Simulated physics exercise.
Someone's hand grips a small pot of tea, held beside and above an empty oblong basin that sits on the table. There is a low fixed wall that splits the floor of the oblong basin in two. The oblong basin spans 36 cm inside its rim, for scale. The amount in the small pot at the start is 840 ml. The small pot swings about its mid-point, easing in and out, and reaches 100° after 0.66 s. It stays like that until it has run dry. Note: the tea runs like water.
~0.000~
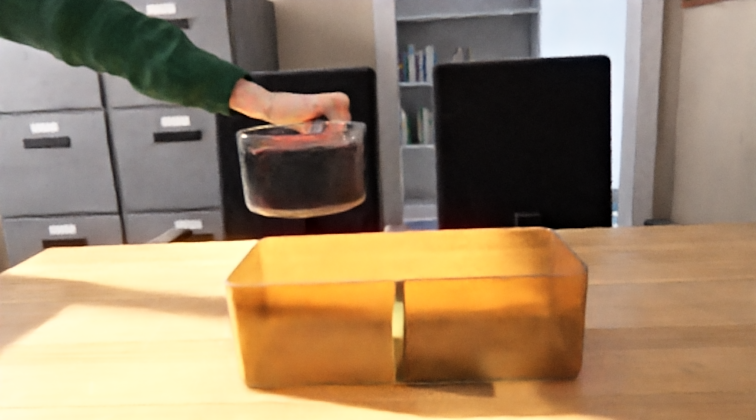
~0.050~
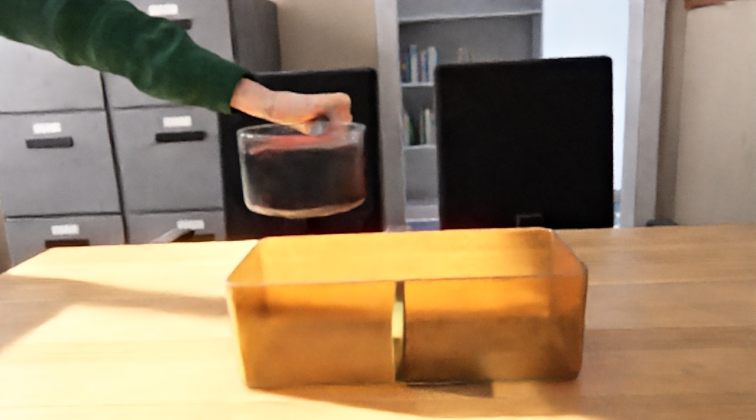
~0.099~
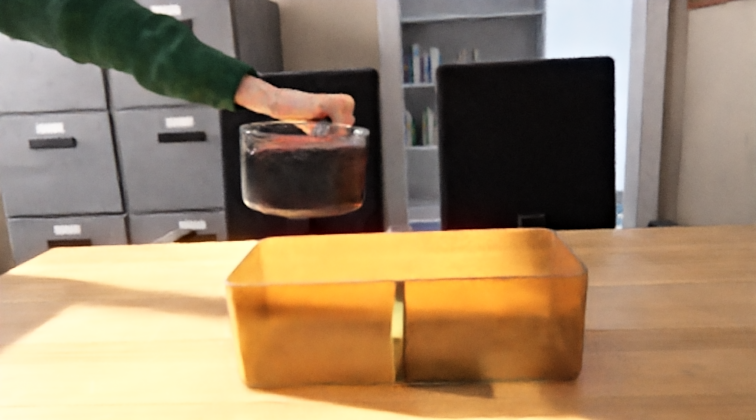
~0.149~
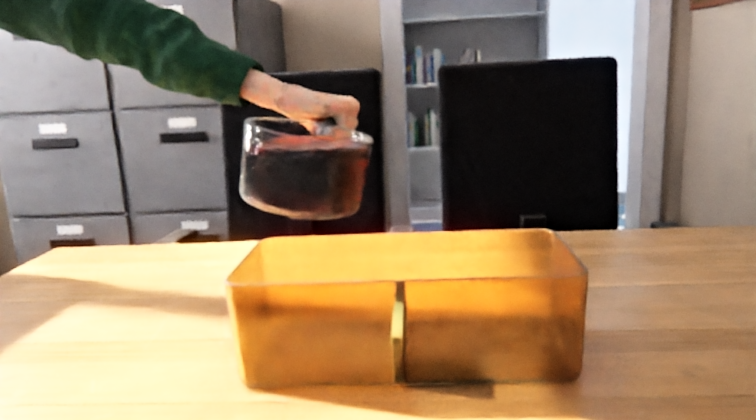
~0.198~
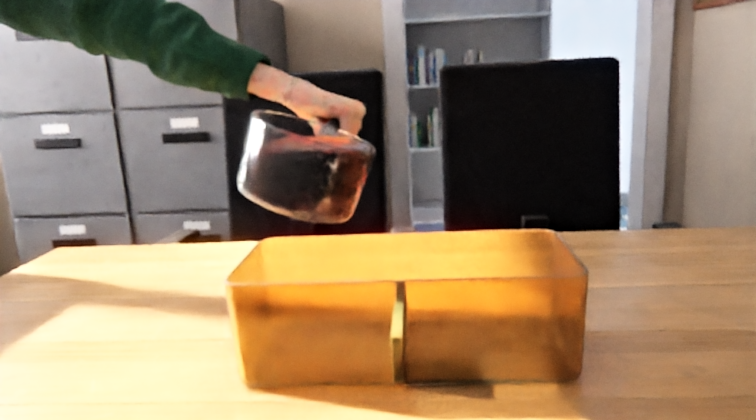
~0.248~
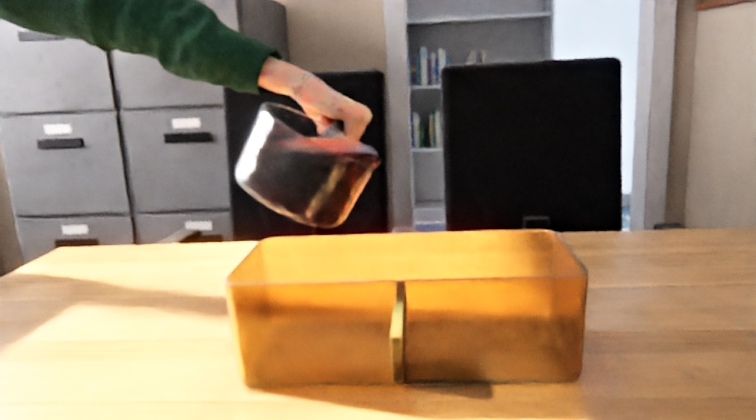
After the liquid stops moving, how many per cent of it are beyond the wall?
About 80 per cent.
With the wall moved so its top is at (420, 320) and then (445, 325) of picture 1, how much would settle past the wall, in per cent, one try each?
Respectively close to 55 and 30 %.
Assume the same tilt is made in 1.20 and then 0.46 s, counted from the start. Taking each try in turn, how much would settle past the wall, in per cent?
The first try gives around 80 percent, the second around 75 percent.
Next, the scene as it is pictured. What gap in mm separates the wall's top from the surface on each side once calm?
About 44 mm left, about 28 mm right.
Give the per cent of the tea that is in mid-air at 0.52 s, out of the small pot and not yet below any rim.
My guess is roughly 30 %.
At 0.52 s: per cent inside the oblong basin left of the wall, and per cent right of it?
0 per cent left and 30 right, roughly.
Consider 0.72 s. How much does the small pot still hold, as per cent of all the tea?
Around 10 percent of it.
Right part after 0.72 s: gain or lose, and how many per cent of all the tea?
It rises by about 6.
Then, 0.52 s in, the tilt is 90° and 40 per cent is still to pour, 0 is left of the wall and 31 right of it.
Then, 0.72 s in, the tilt is 100° and 10 per cent is still to pour, 12 is left of the wall and 73 right of it.
Then, 0.93 s in, the tilt is 100° and 2 per cent is still to pour, 17 is left of the wall and 79 right of it.
Then, 1.16 s in, the tilt is 100° and 0 per cent is still to pour, 19 is left of the wall and 80 right of it.
Finally, 20 per cent lies left of the wall, 80 right of it and 0 outside.
